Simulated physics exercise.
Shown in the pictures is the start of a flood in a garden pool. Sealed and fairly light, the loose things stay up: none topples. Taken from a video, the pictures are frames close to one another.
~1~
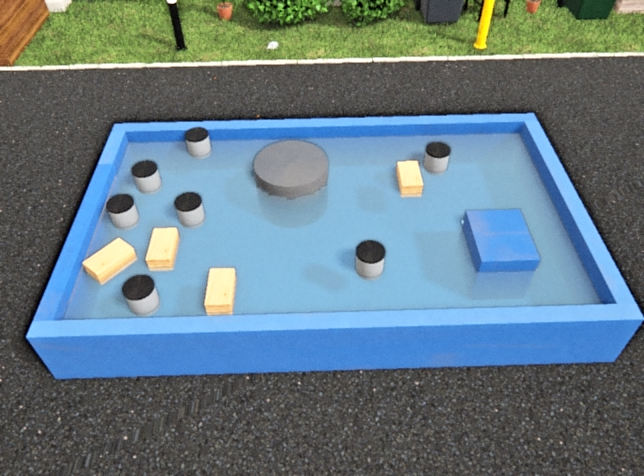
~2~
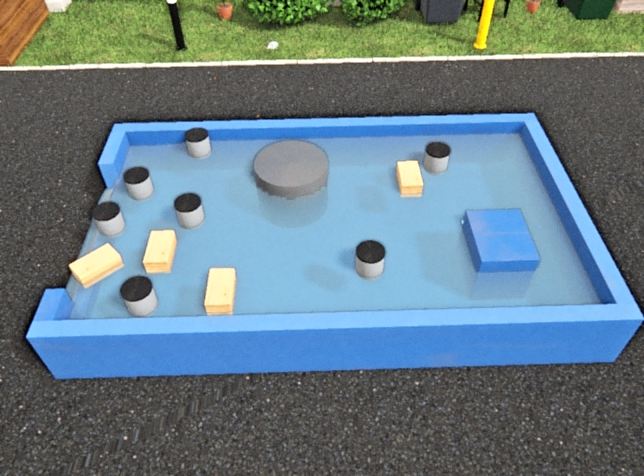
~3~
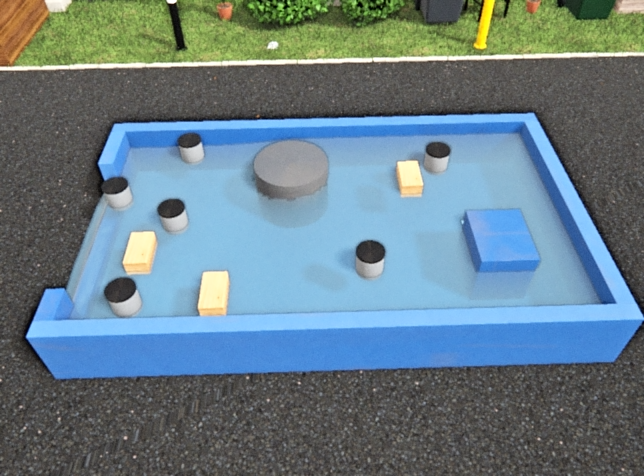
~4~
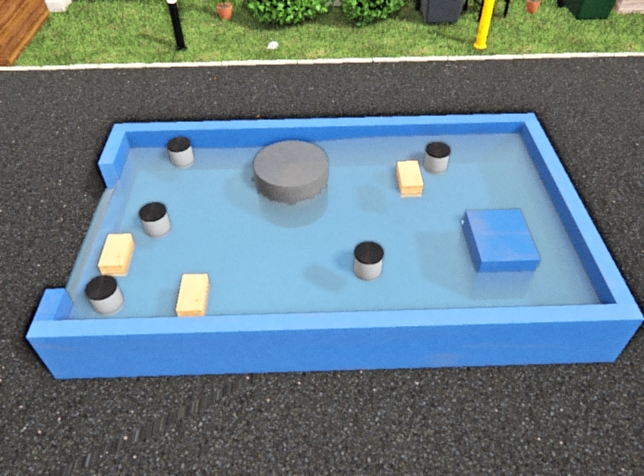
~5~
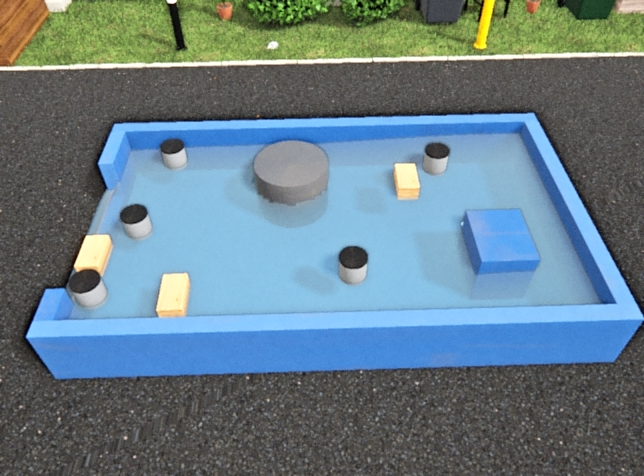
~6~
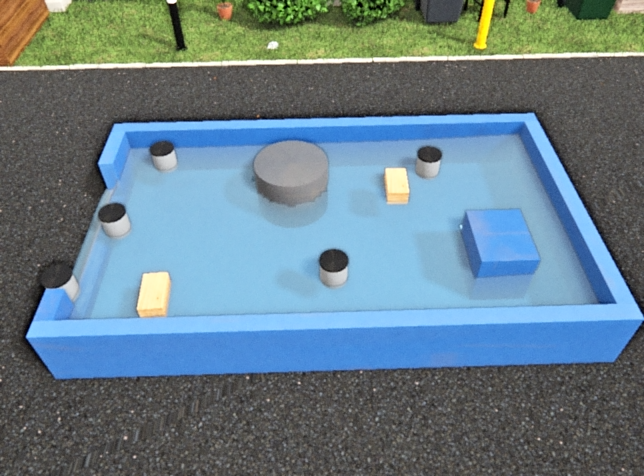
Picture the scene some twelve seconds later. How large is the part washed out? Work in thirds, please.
The portion will probably reach two thirds or more.
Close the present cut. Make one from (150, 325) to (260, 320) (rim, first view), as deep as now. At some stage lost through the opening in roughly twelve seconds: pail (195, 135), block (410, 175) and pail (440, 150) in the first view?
Retained, retained and retained.
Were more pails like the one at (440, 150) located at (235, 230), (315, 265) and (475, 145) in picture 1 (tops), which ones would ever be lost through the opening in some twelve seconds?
Exits, exits, remains.
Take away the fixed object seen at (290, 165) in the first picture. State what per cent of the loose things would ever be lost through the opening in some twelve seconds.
Roughly 70 in a hundred.
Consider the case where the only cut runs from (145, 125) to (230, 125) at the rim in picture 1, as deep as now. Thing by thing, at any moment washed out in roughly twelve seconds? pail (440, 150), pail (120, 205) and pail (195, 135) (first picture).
As listed: Kept in, out, washed out.
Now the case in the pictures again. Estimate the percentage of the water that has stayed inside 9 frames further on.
64 %.
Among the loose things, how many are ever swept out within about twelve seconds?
My tally gives 9.
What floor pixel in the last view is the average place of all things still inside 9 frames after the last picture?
I'd say somewhere close to (321, 249).
A moment on, 6 of 11 are out; 5 afloat.
Next, 8 of 11 are out; 3 afloat.
Later, 8 of 11 are out; 3 afloat.
In the end, 9 of 11 are out; 2 afloat.
